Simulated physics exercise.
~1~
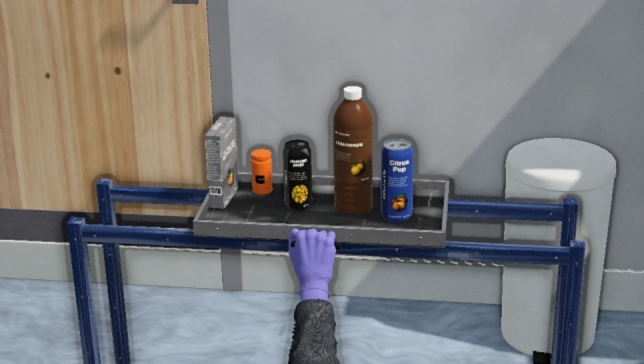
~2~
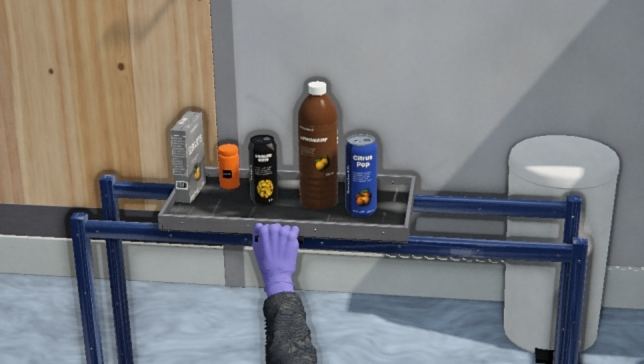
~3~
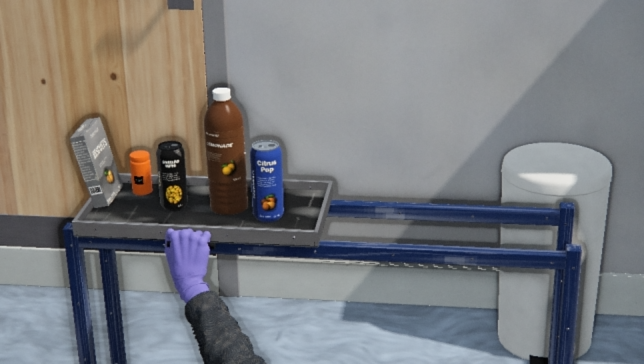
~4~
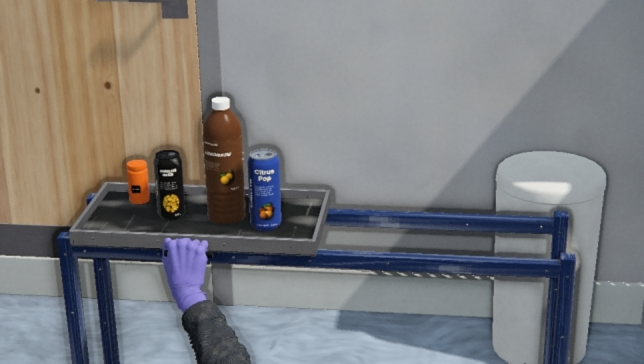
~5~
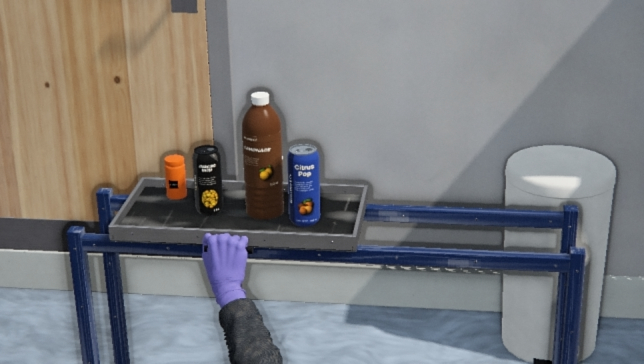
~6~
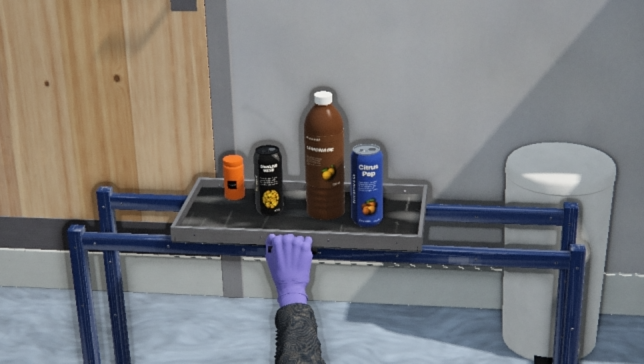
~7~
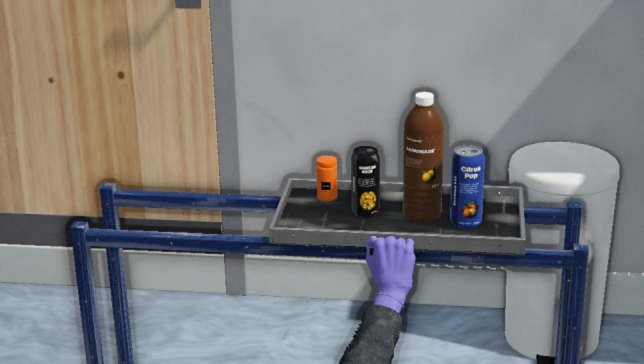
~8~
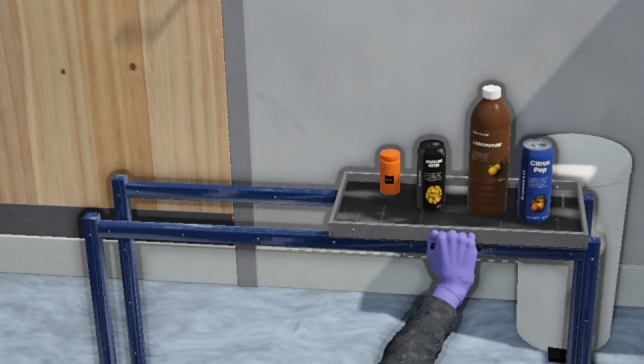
On a blue rack against a grey wall, a gloved hand slides a tray left, its grey packet tips and disappears, then right.
